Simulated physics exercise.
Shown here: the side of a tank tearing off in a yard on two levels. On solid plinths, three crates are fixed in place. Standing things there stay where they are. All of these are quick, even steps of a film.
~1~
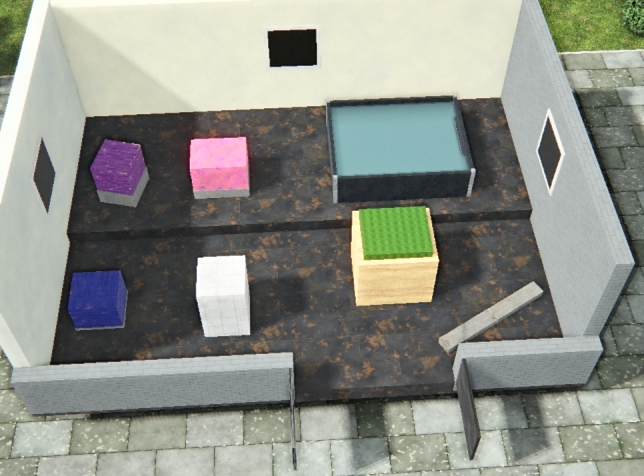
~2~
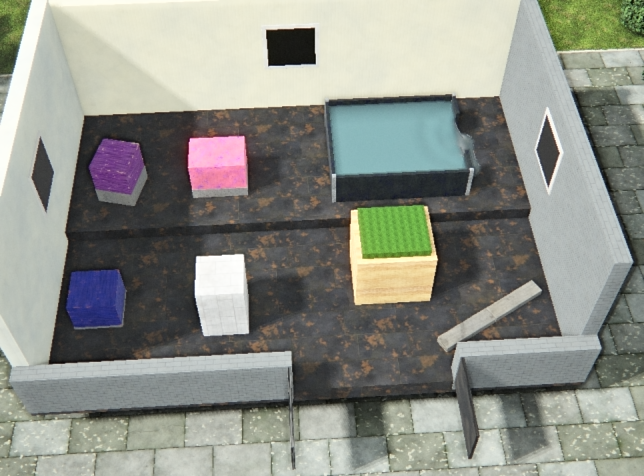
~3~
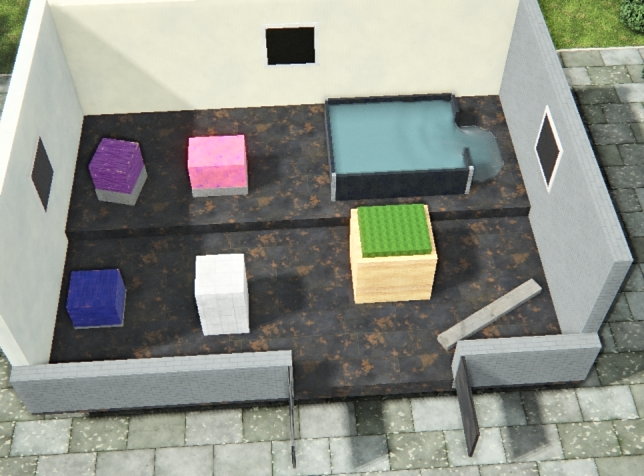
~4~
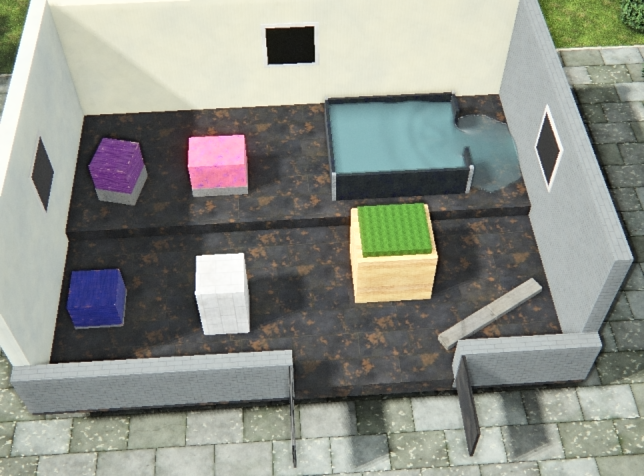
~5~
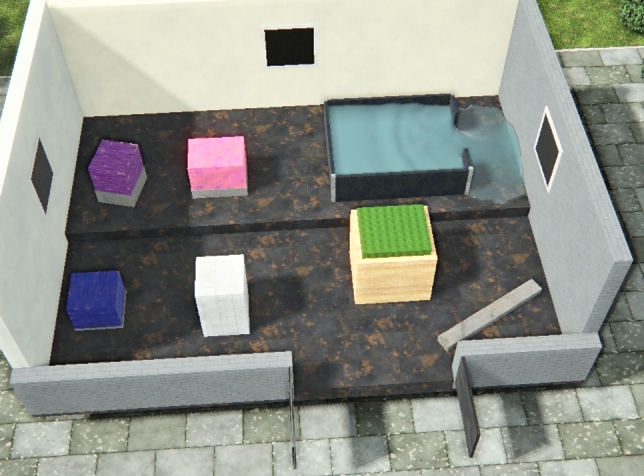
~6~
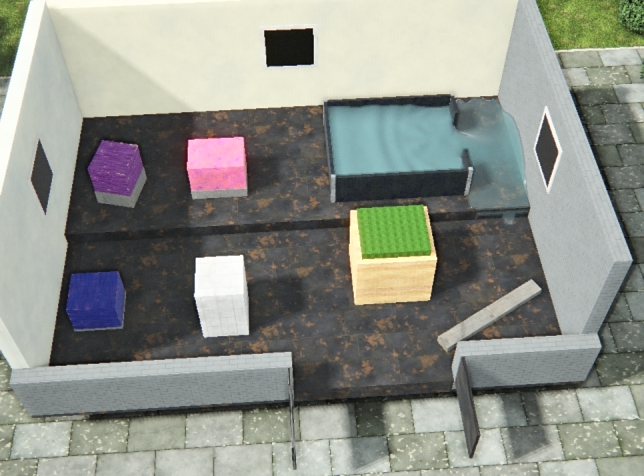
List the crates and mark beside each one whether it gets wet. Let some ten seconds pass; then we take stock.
Pink crate - stays dry; blue crate - gets wet; purple crate - stays dry.
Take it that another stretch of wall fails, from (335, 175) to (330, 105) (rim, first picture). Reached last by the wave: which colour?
Last in line is the blue one.
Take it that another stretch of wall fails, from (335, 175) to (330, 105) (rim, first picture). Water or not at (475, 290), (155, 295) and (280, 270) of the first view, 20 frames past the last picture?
Spared, then sodden, then sodden.
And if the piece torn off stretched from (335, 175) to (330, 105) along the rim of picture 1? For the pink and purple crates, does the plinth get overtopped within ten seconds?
My reading: Pink gets drenched, purple stays untouched.
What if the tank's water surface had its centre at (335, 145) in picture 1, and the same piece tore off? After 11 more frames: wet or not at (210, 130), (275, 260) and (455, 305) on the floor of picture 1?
Untouched, untouched, untouched.
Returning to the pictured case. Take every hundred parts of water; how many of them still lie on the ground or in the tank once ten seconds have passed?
Some 90 parts in a hundred have not run off.
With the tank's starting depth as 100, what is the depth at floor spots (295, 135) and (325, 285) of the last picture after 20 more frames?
Near 4 per cent and 0 per cent, respectively.
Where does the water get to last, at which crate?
Crate: The one in blue.
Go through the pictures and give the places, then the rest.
In the first picture, still water in the open tank at (398, 139).
In the second picture, water pours out at (458, 148) and has run to a hidden place.
In the third picture, water pours out at (457, 148) and has run to (490, 137).
In the fourth picture, the front is at (520, 172), out from the gap at (457, 147).
In the fifth picture, the front is at (502, 114), out from the gap at (457, 148).
In the sixth picture, the front is at (499, 104), out from the gap at (456, 148).
A moment on, water covers 10 % of the floor; the pink crate not reached, the blue crate not reached, the purple crate not reached.
Next, water covers 20 % of the floor; the pink crate not reached, the blue crate not reached, the purple crate not reached.
Then, water covers 35 % of the floor; the pink crate not reached, the blue crate not reached, the purple crate not reached.
Later, water covers 60 % of the floor; the pink crate water round its plinth, the blue crate not reached, the purple crate water round its plinth.
In the end, water covers 85 % of the floor; the pink crate stayed above the water, the blue crate was topped, the purple crate stayed above the water.
